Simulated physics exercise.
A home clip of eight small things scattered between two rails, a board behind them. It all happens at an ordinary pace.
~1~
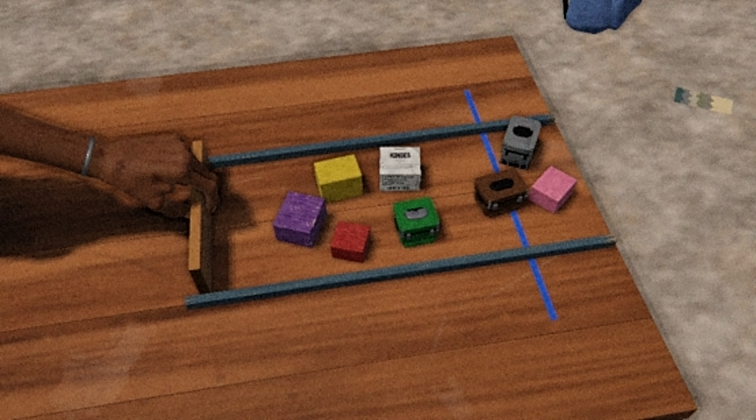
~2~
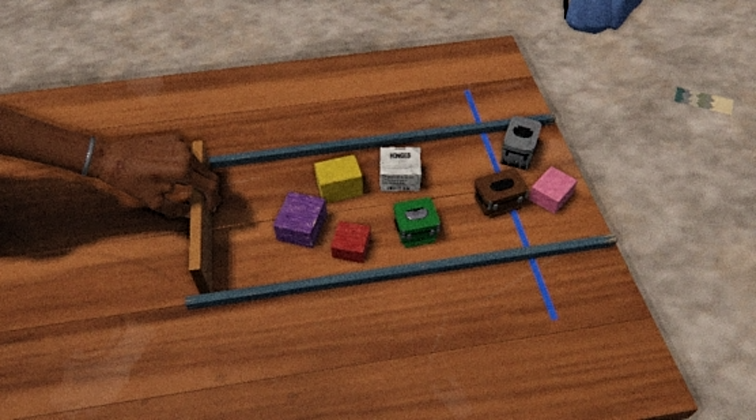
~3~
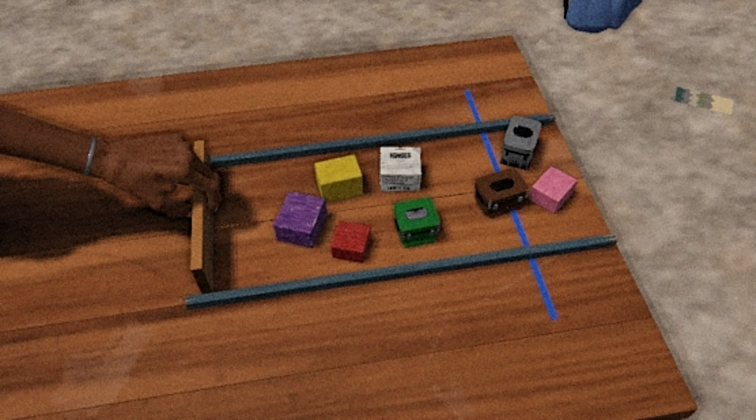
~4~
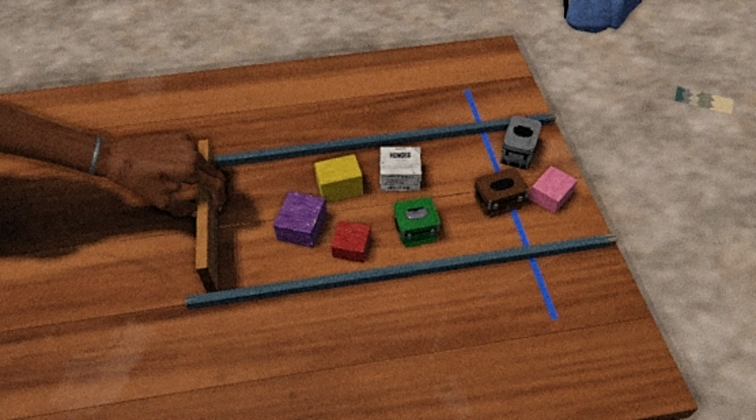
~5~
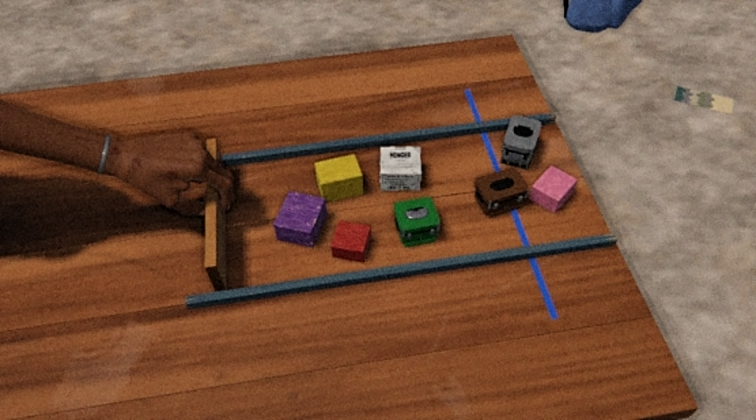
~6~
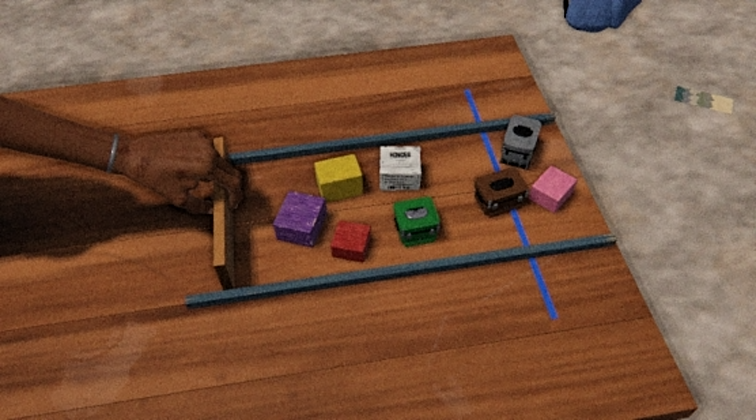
A wooden board, gripped by a hand at the left, stays almost still between two rails at first, then slides a short way right toward eight scattered blocks and small cases. It does not touch them, and all eight stay in place, a few near the blue line.
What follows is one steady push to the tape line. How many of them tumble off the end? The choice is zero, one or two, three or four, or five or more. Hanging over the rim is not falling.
As it turns out, the number that fall off is one or two.
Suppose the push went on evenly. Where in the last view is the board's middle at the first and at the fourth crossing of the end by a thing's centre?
Near (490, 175) and (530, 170).
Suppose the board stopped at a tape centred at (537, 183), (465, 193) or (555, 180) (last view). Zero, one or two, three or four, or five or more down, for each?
Taking them in turn, either three or four; none; five or more.
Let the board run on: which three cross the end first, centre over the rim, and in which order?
They are the grey case, then the pink block, then the white box.
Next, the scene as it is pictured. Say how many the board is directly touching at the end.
That makes 3.
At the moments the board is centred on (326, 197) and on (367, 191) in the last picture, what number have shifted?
3 and 5.
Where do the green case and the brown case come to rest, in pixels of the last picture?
First (572, 213), then (561, 178).
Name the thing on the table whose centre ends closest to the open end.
It is the white box.
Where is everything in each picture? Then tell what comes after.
In the first picture, pink block (553, 190); grey case (520, 142); brown case (500, 193); board (202, 214); tape (504, 188).
In the second picture, grey case (520, 143); red block (351, 242).
In the third picture, brown case (500, 193); board (203, 214).
In the fourth picture, pink block (553, 190); green case (416, 222).
In the fifth picture, grey case (521, 142); white box (400, 169).
In the sixth picture, pink block (553, 189); grey case (520, 142); brown case (500, 192); board (223, 211); tape (504, 187).
Early on, none off yet; pink block at rest near (553, 189); grey case at rest near (520, 142); brown case at rest near (500, 192).
A while later, none off yet; pink block moving near (557, 187); grey case at rest near (520, 142); brown case moving near (510, 189).
Finally, the number that fall off is one or two; lost, grey case and pink block.
